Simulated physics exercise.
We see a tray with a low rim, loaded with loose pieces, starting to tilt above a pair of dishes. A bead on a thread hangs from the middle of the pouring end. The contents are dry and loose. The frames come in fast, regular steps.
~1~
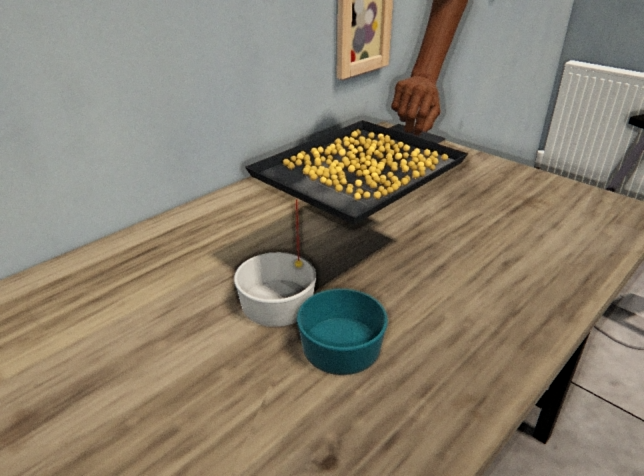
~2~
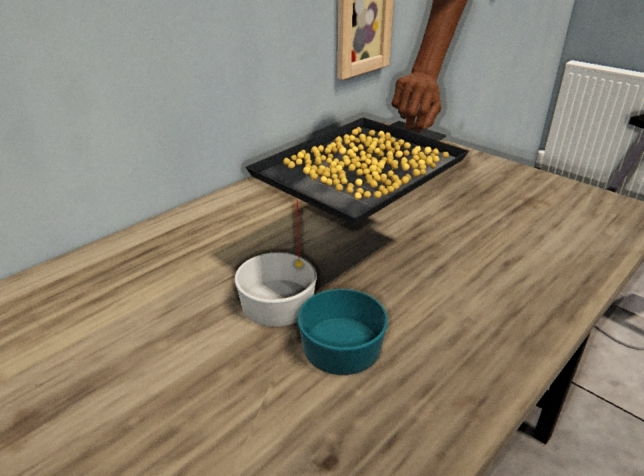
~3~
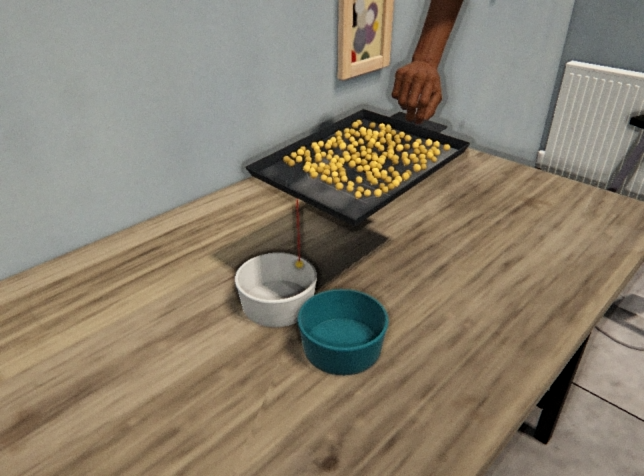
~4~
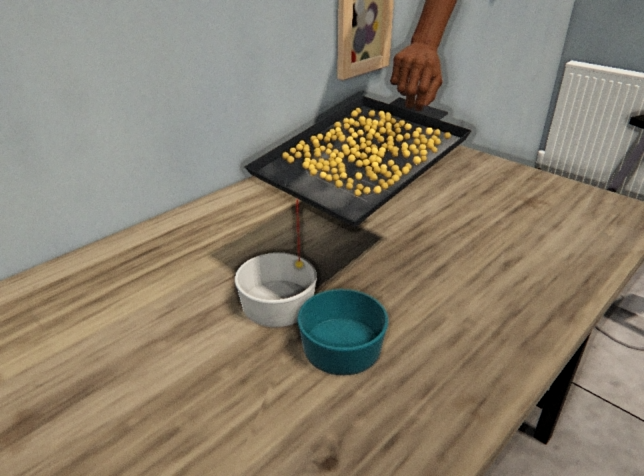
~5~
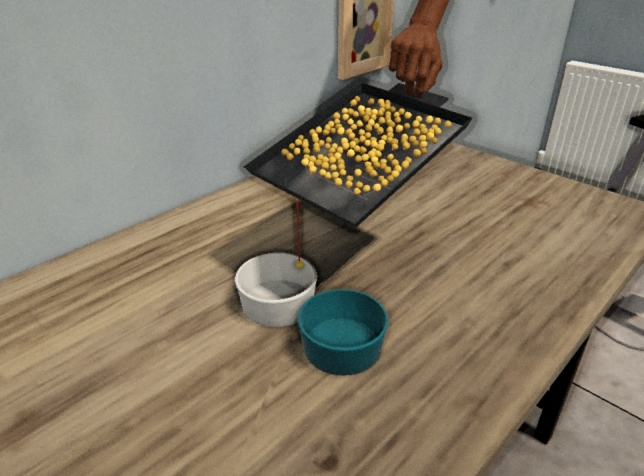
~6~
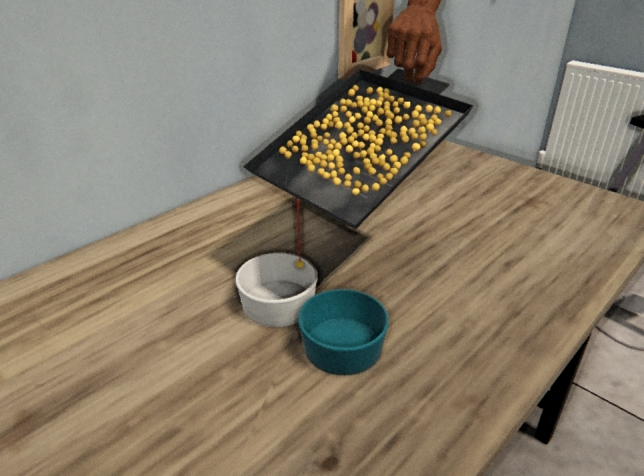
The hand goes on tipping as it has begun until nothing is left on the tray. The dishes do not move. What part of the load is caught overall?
They take over half between them.
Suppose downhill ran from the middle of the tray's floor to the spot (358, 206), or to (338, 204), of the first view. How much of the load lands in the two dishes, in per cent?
The first gives 70 %, the second 90 %.
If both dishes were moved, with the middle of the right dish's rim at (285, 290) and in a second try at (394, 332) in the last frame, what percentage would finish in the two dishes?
Near 60 % and 60 %.
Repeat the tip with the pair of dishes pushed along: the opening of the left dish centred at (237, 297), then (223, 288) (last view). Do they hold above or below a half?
First below a half, then under half.
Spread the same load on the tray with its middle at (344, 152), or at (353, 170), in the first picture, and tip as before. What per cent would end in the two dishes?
In turn 80 and 90 in a hundred.
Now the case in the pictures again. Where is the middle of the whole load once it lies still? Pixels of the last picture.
At about (314, 333).
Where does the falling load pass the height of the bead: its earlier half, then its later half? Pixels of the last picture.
At about (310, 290), then at (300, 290).
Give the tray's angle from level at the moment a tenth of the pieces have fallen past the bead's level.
Near 70 degrees.
Shortly afterwards, tray tipped steeply; the bulk on the tray; a little in the right dish; only a few in the left dish; only a few outside both; near a quarter in the air.
Next, tray tipped past a quarter turn; only a few on the tray; near a third in the right dish; near a quarter in the left dish; a little outside both; near a quarter in the air.
Some moments later, tray tipped past a quarter turn; near half in the right dish; near a third in the left dish; a little outside both.
In the end, tray tipped past a quarter turn; near half in the right dish; near a third in the left dish; a little outside both.
